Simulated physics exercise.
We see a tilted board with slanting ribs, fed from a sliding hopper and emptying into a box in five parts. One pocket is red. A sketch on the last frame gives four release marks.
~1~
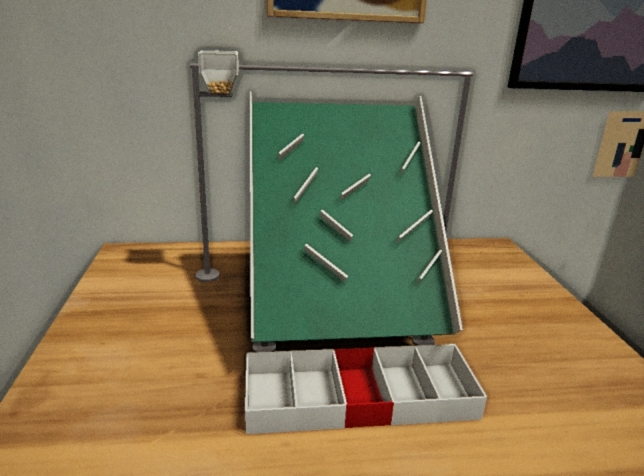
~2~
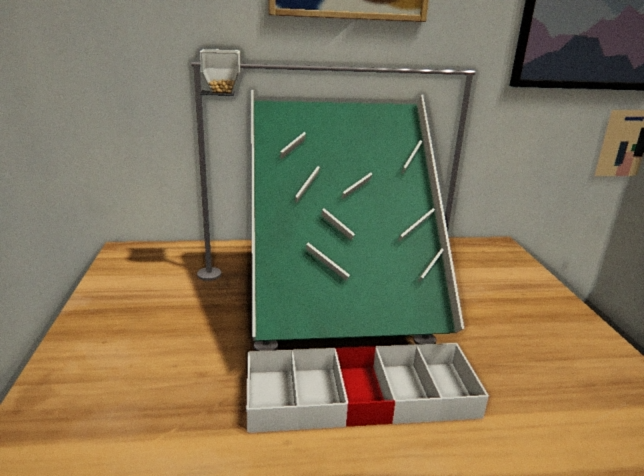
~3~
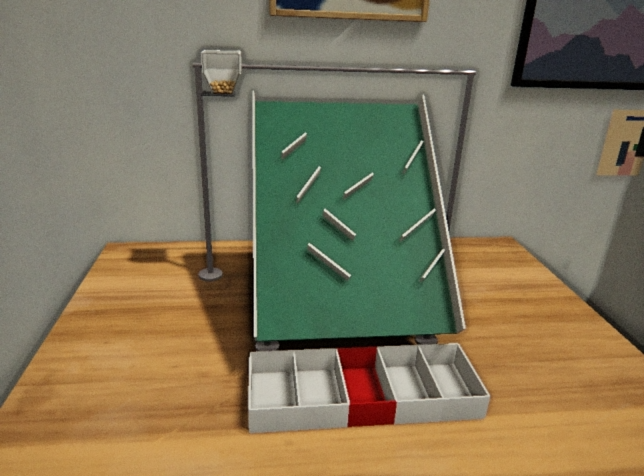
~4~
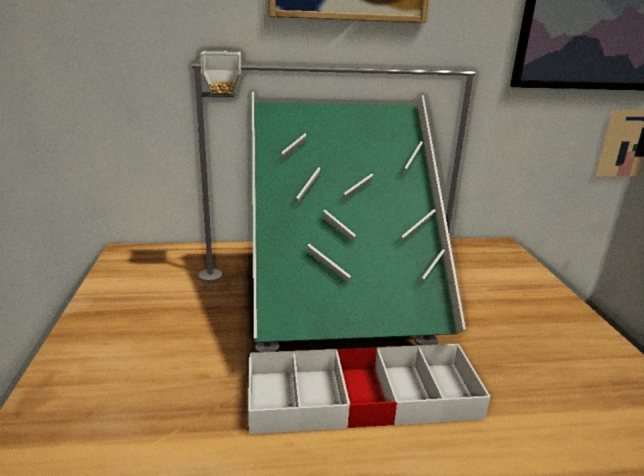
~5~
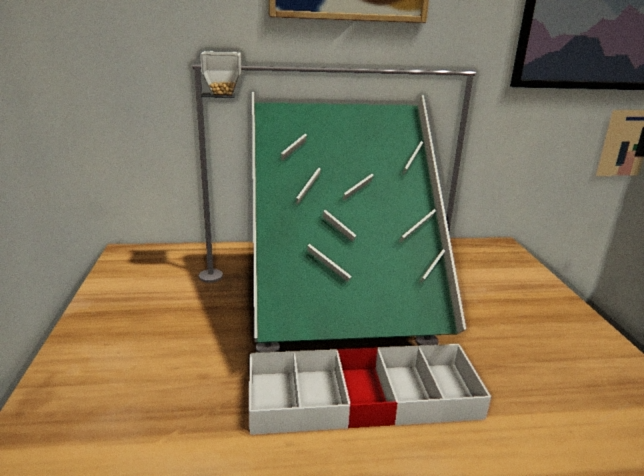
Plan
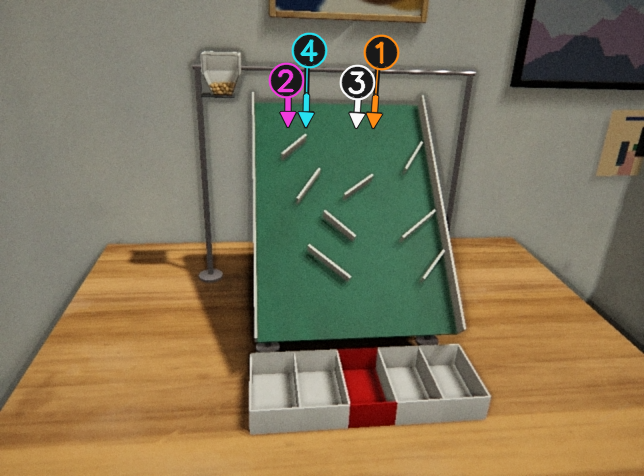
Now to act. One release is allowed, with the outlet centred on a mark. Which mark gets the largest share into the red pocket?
Go for 1.
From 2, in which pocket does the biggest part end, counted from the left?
The first.
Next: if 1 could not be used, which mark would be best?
3 it is.
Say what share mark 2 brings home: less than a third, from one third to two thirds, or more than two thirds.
Mark 2 gives less than a third.
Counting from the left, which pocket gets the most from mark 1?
It is the fourth one.
On the marked copy, mark 1 meets the board at (373, 122); mark 2 meets the board at (287, 121); mark 3 meets the board at (356, 122); mark 4 meets the board at (305, 121).
With 1, about a third in the red pocket, about two thirds in other pockets.
With 2, none in the red pocket, nearly all in other pockets.
With 3, a small part in the red pocket, most in other pockets.
With 4, none in the red pocket, nearly all in other pockets, a stray few outside the box.
